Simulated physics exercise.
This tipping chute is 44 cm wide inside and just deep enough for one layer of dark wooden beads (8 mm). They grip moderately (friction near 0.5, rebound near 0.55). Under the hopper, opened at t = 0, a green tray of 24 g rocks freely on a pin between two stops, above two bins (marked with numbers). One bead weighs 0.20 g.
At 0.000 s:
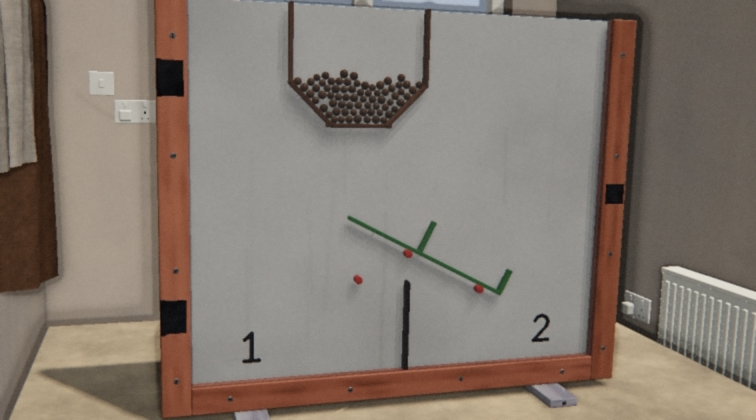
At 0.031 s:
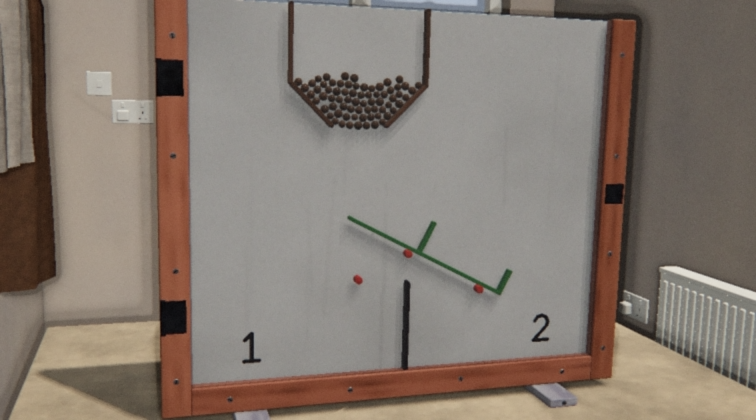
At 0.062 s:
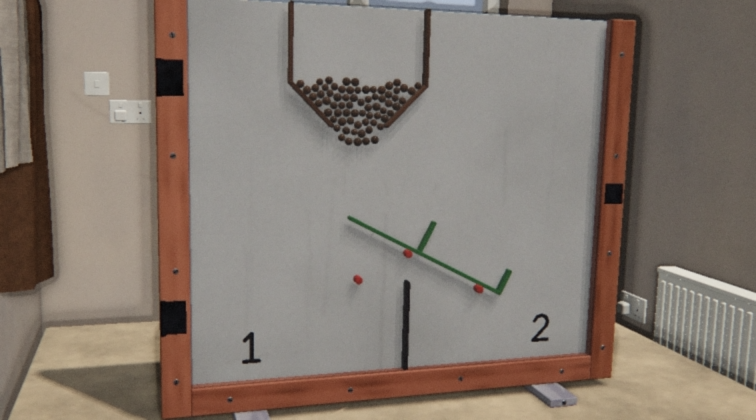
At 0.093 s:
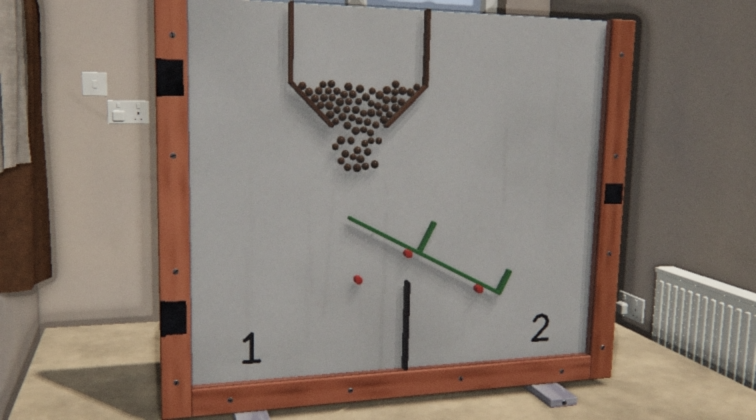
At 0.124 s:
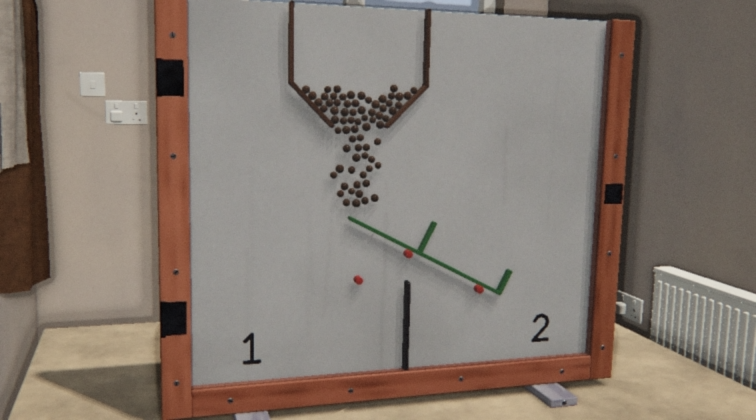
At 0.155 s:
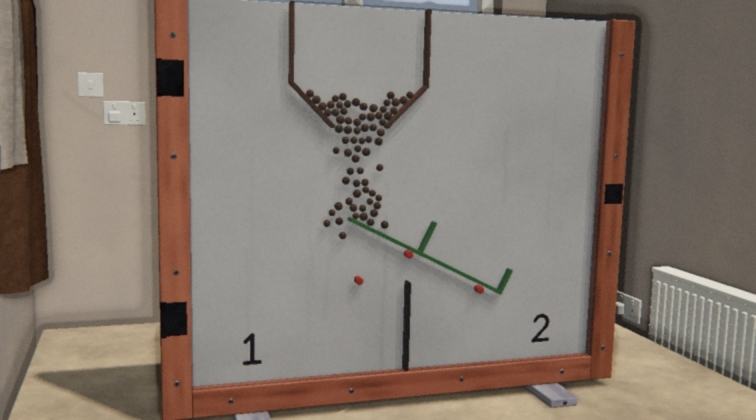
In a wood-framed upright case, dark beads sat in a hopper above a slanted green tray, then poured out through its open bottom, reaching the tray's raised left end, some dropping past it.
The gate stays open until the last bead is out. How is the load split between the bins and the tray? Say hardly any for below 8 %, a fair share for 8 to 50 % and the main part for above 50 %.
Bin 1 a fair share. Bin 2 hardly any. Tray the main part.
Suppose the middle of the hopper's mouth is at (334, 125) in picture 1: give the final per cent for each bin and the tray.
Bin 1: 90; bin 2: 0; tray: 10.
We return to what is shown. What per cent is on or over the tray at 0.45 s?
About 60 per cent.
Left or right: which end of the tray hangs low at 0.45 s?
Its right end is down.
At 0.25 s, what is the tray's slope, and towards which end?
Some 25° with the right end low.
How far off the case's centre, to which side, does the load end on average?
About 6 cm to the left.
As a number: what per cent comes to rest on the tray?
Roughly 60 per cent.
After 0.45 s 100 % have left the hopper; tray right end down 27°; on or over it 60 %, past it to the left 40 %, to the right 0 %.
After 0.80 s 100 % have left the hopper; tray right end down 27°; on or over it 60 %, past it to the left 40 %, to the right 0 %.
All still by 1.8 s, bin 1, 40 %, bin 2, 0 %, tray, 60 %; tray right end down 27°.
